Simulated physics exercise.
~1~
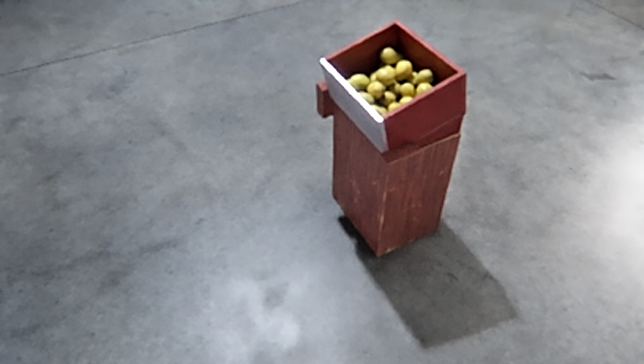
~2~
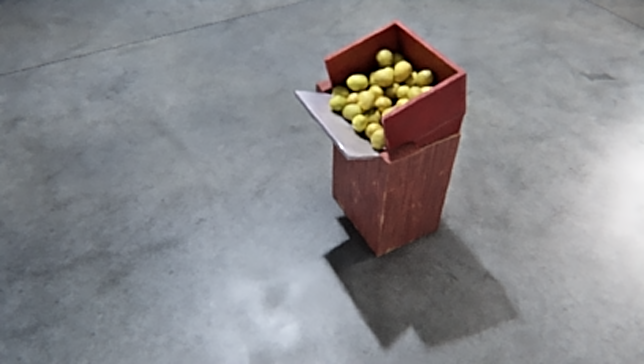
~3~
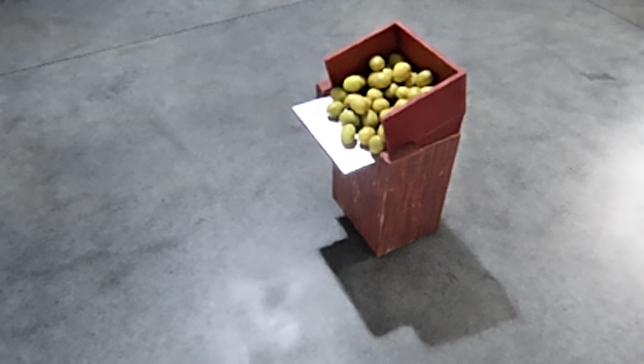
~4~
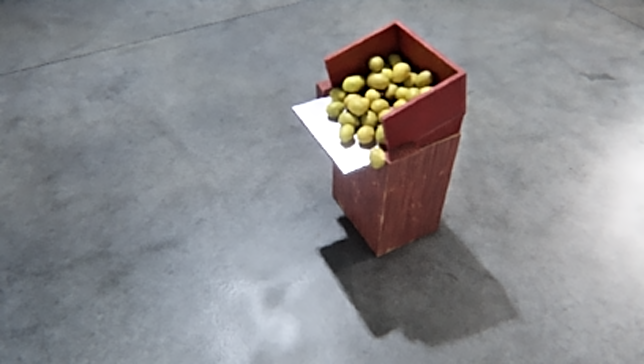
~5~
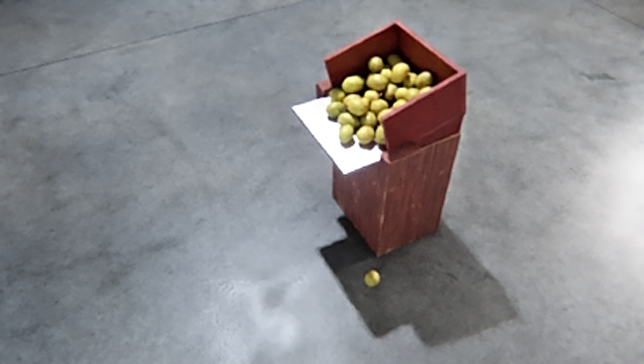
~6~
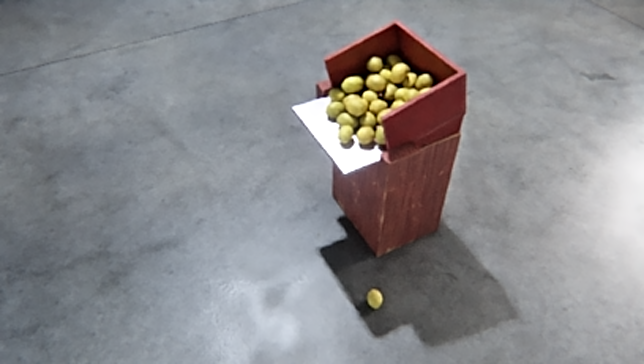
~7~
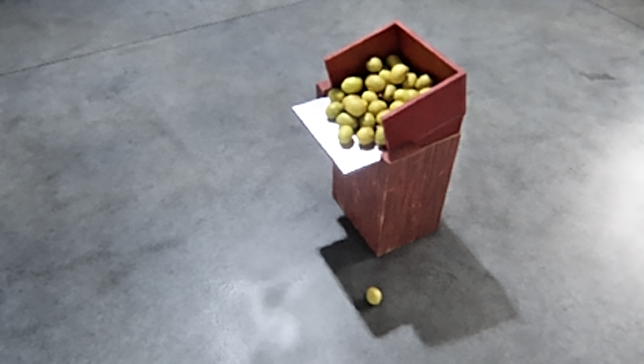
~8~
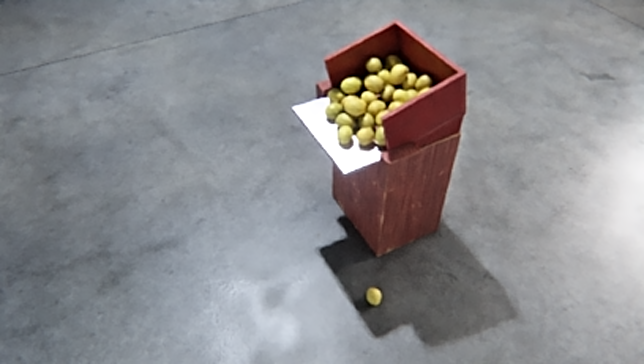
A red wooden chute full of lemons stood on a stand as its pale front flap dropped open, and the fruit slid forward onto it. One lemon fell off the edge to the gray floor and settled there, while the rest stayed put.
